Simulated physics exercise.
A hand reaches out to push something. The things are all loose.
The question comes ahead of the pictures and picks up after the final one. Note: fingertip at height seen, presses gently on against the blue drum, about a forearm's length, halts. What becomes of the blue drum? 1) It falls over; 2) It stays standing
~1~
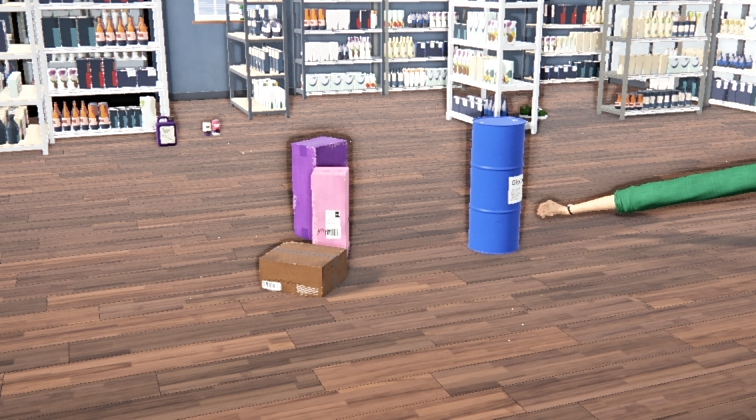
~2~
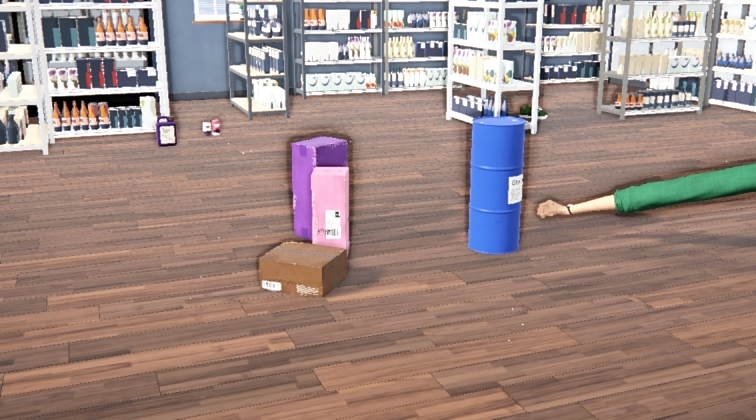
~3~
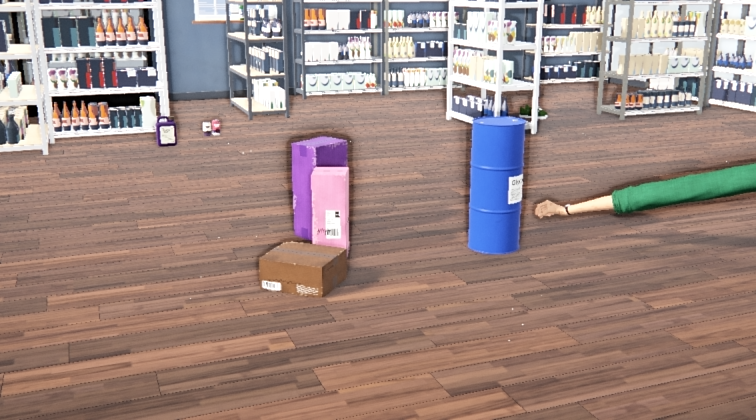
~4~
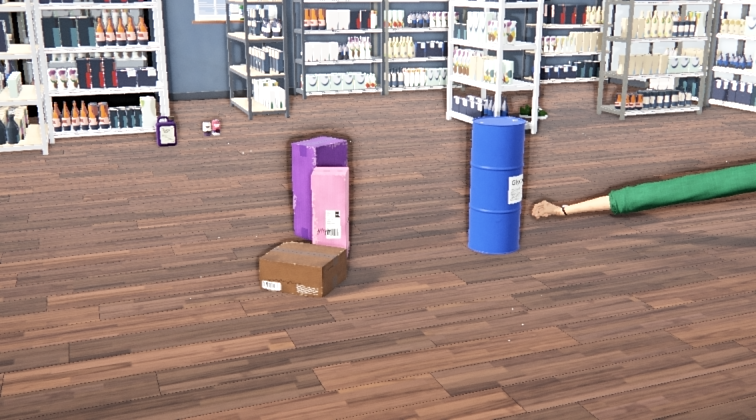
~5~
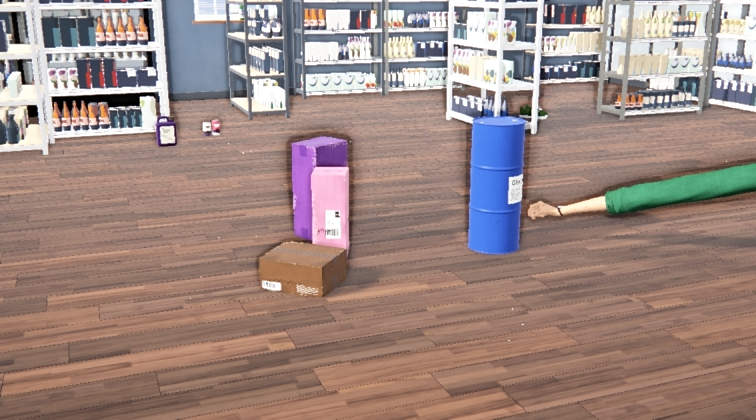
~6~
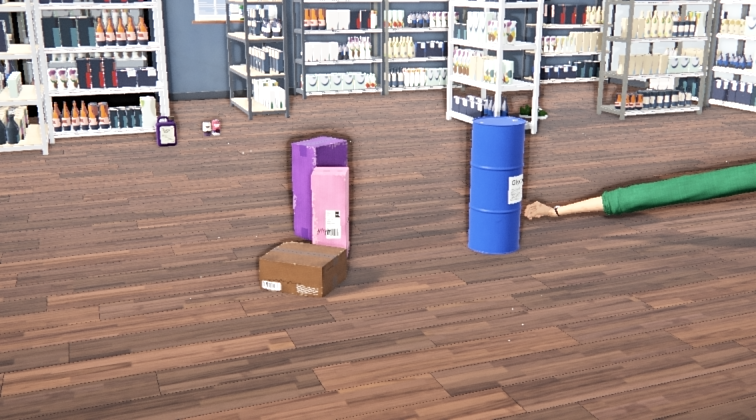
2.
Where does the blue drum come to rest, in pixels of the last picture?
It ends up near (435, 191).
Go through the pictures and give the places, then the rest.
In the first frame, blue drum (496, 185).
In the second frame, blue drum (496, 185).
In the third frame, blue drum (496, 185).
In the fourth frame, blue drum (496, 185).
In the fifth frame, blue drum (496, 185).
In the sixth frame, blue drum (496, 185).
Then, 0.30 s on from there, blue drum shifted a little near (489, 185).
Then, 0.60 s on from there, blue drum shifted a little near (472, 187).
Then, 0.90 s on from there, blue drum shifted about its own width near (454, 189).
Then, 1.10 s on from there, blue drum shifted about its own width near (442, 190).
In the end, moved from the start, blue drum. At the end, from the last picture's camera, blue drum near (435, 191).
